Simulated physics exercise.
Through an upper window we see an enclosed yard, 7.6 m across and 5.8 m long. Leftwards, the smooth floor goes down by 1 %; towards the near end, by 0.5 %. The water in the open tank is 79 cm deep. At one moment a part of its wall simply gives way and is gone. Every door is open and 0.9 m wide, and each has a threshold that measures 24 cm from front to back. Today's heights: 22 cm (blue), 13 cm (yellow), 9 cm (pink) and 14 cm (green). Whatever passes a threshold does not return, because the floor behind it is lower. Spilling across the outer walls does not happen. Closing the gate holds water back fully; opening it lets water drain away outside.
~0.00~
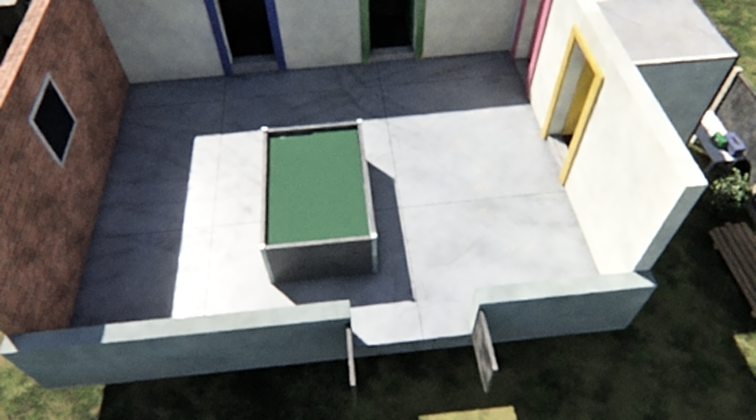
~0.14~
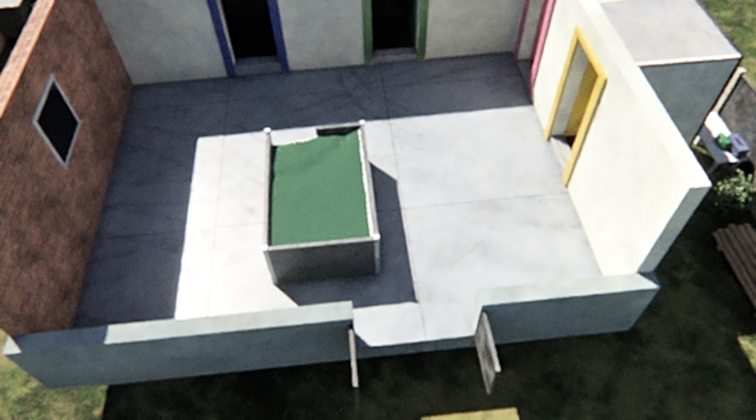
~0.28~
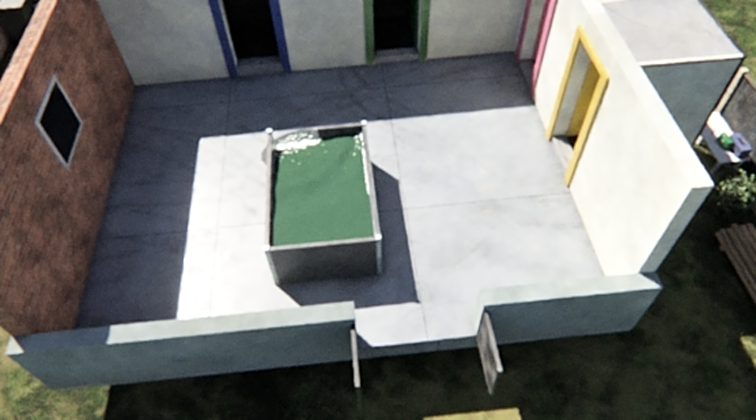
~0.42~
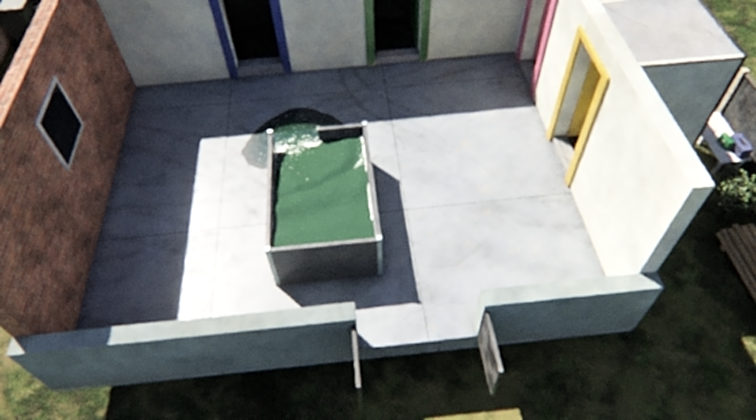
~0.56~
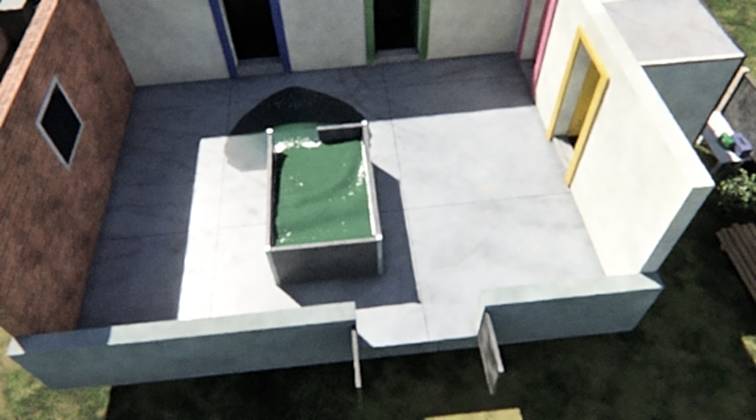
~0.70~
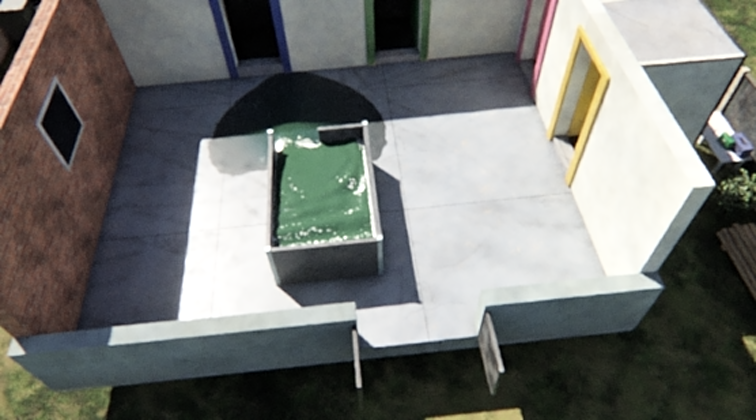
Green water pouring out the far side of an open tank in a walled yard, a dark wet patch spreading across the pale floor behind it.
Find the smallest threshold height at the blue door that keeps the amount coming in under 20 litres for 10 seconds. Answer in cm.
The smallest height is roughly 24 cm.
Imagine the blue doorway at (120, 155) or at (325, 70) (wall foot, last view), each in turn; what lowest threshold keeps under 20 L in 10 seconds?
In turn: About 8.0 cm, about 23 cm.
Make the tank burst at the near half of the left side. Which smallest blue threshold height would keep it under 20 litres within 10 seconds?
Minimum height: Approx. 8.0 cm.
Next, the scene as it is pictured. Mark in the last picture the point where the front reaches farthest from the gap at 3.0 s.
In the last picture, around (514, 52).
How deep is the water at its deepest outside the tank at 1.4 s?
44 cm.
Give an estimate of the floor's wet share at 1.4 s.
25 %.
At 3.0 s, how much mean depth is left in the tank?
I'd put it at some 38 centimetres on average.
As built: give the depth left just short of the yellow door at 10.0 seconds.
The depth there is around 2.5 cm.
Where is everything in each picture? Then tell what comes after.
The first frame shows still water, 79 cm deep, in the open tank at (316, 183); the blue door at (246, 28) is dry.
In the second frame, water pours out on the far side and has run 0.3 m, to a hidden place; about 9 cm deep outside, 79 cm at the back.
In the third frame, the gap is on the far side, the front 0.8 m out at a hidden place; the back of the open tank holds 79 cm.
In the fourth frame, water pours out on the far side and has run 1.4 m, to (289, 114); about 7 cm deep outside, 79 cm at the back.
In the fifth frame, the front is at (288, 90), 2.1 m from the gap on the far side; 3.6 m2 of floor is wet, 78 cm left at the back.
In the sixth frame, the gap is on the far side, the front 2.6 m out at (286, 73); the back of the open tank holds 71 cm; the blue door at (252, 31), 2.8 m from the gap, is still 0.3 m from the nearest water.
After 1.4 s water covers 25 % of the floor, deepest (44 cm) near (293, 165); 31 cm at the blue door, 3 litres in over its 22 cm threshold.
After 3.0 s water covers 35 % of the floor, deepest (33 cm) near (137, 87); 22 cm at the blue door, 31 litres in over its 22 cm threshold.
After 10.0 s water covers 95 % of the floor, deepest (12 cm) near (69, 364); 7 cm at the blue door, 33 litres in over its 22 cm threshold.
At the blue door as built, the water arrived by 0.8 s and peaked near 31 cm at 1.4 s.
Run again over the same 10 s with other heights there, 37 litres in over 21.5 cm, 2 litres over 29.5 cm. The limit of 20 litres is kept from about 24 cm up.
